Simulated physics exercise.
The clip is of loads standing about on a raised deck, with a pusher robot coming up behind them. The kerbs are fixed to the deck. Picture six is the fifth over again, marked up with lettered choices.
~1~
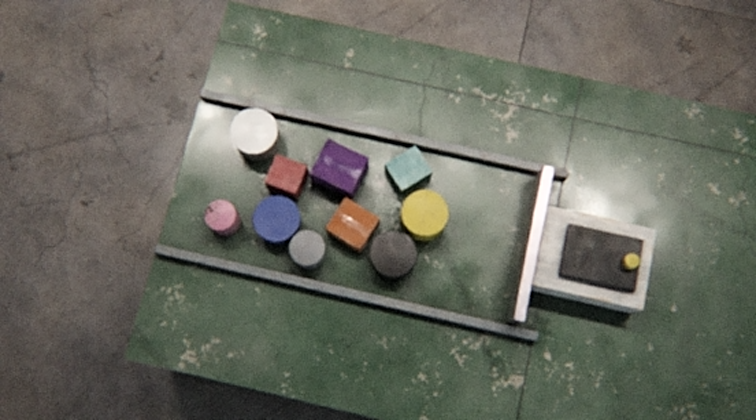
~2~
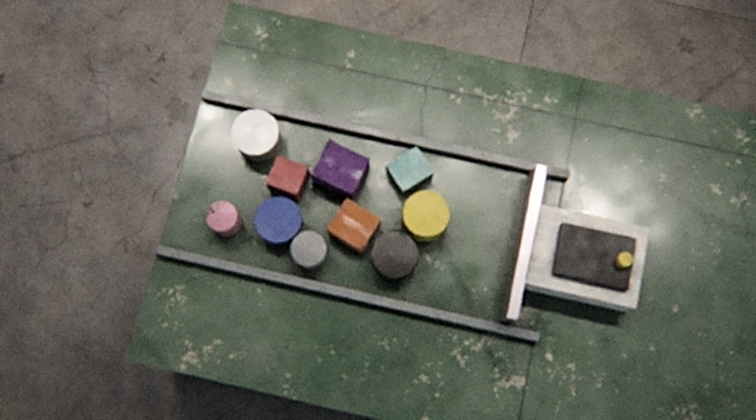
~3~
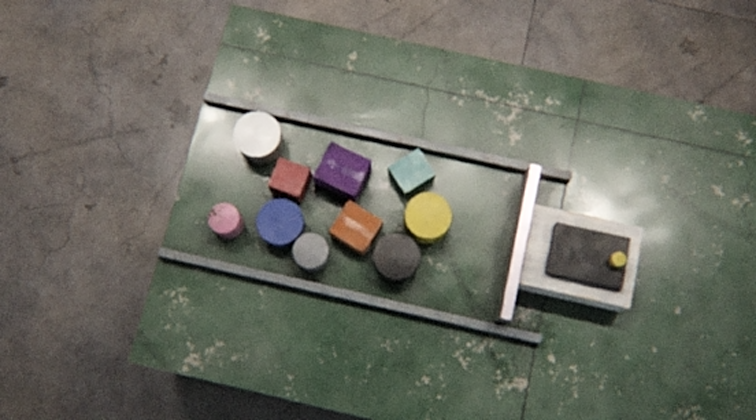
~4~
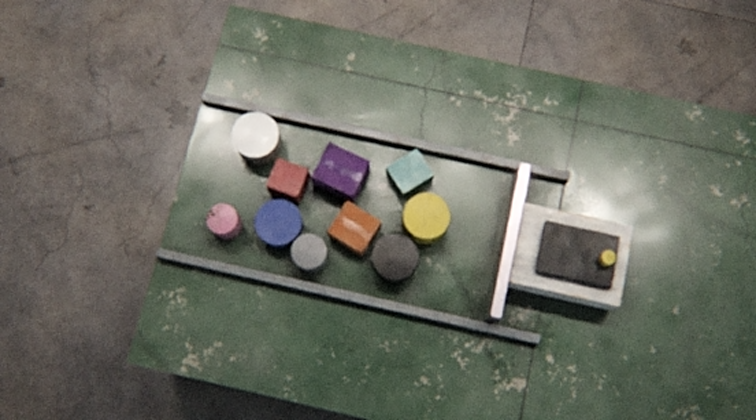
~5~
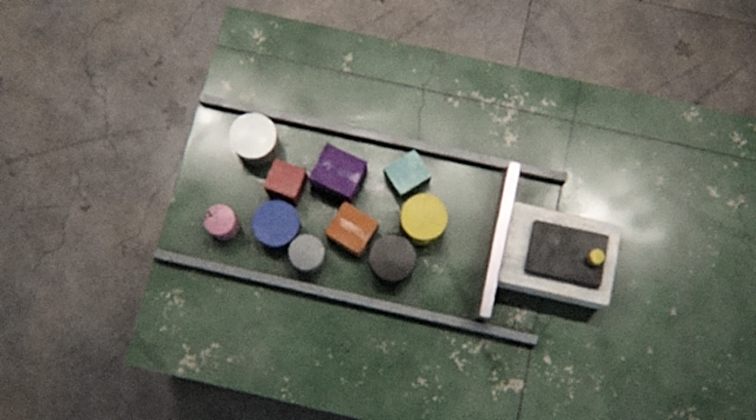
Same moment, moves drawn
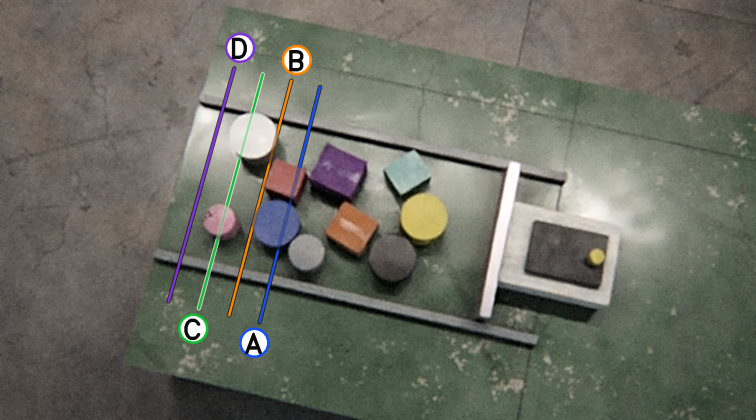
A white pusher robot with a wide blade creeping left between two rails toward a motionless cluster of coloured boxes and cylinders.
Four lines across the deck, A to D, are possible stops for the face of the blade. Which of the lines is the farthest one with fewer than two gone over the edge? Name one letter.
It should halt at A.
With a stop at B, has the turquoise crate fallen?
No.
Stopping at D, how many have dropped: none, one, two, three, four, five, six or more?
By then, six or more.
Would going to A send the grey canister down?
No.
On the marked copy, A at (291, 201); B at (261, 194); C at (232, 188); D at (203, 181).
Following A. Soon after the start, robot (483, 234); turquoise crate (404, 172); black canister (386, 258).
Later, robot (407, 217); pink canister (195, 226); blue pail (232, 213).
In the end, robot (351, 205); white pail (198, 122); pink canister (170, 234); none fallen.
As for the rest, B drops four; C drops six; D drops six.
